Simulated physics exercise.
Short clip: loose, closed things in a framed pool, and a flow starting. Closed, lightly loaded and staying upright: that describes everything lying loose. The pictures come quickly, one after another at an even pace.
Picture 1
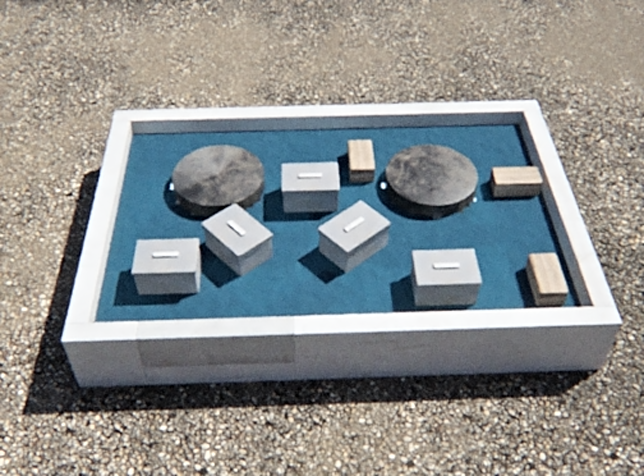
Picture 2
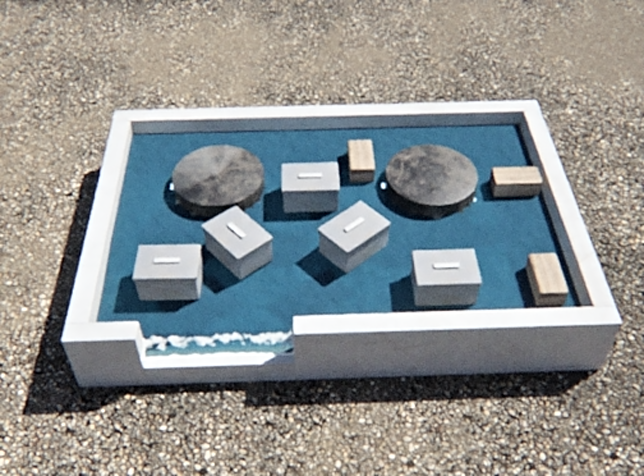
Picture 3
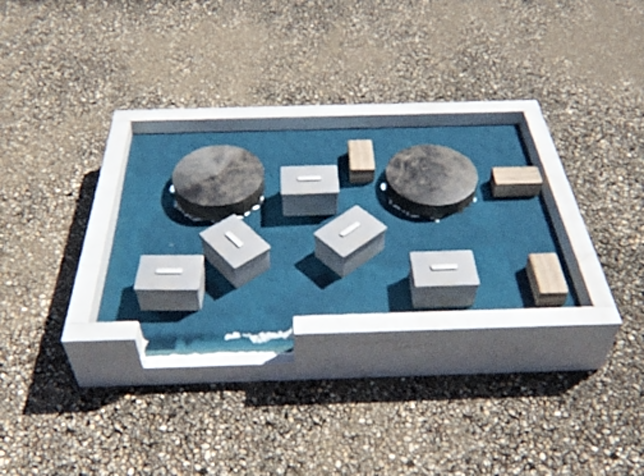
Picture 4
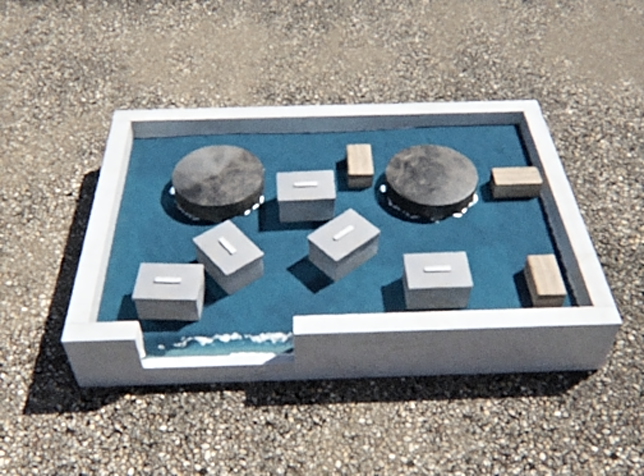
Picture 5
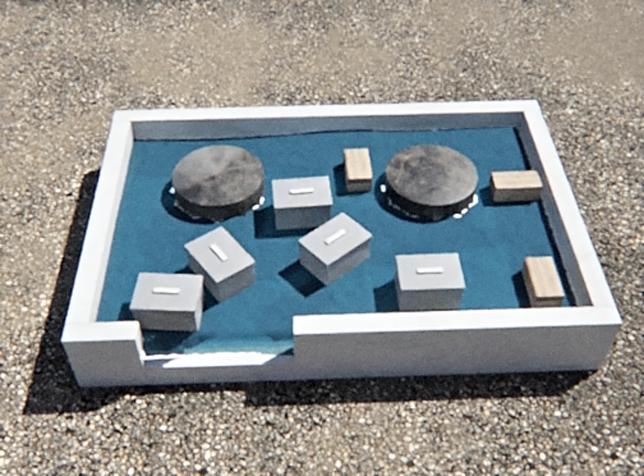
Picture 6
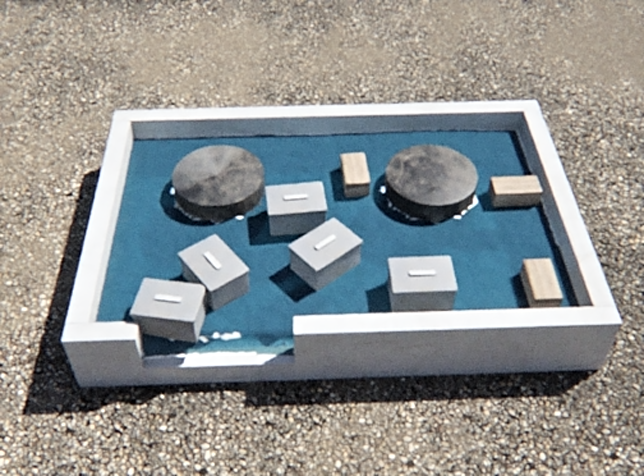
White-framed pool of blue water opening at the front left, water flowing at the gap and floating grey boxes drifting slightly toward it.
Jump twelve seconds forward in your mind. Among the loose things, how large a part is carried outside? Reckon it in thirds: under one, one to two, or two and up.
One to two thirds.
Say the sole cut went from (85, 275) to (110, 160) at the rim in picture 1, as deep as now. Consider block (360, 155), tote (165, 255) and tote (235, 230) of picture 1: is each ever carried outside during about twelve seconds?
Same order as asked: Never leaves, exits, exits.
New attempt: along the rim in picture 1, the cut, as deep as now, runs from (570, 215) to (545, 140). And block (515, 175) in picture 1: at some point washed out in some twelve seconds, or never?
For that one: Carried outside.
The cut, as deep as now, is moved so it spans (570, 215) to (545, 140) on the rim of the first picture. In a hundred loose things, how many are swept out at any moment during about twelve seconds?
I'd guess around 40 percent.
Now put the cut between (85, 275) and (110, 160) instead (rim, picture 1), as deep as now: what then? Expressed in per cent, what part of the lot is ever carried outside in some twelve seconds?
Near 20 percent, give or take.
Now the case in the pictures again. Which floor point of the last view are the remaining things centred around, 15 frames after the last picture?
It lands somewhere near (386, 287).
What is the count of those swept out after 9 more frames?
The count is 2.
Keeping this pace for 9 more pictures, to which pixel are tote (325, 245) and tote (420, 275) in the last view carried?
They'd be somewhere near (267, 286) and (380, 284).
A moment on, 1 of 8 are out; 7 afloat.
Next, 2 of 8 are out; 6 afloat.
Later, 3 of 8 are out; 5 afloat.
In the end, 3 of 8 are out; 5 afloat.
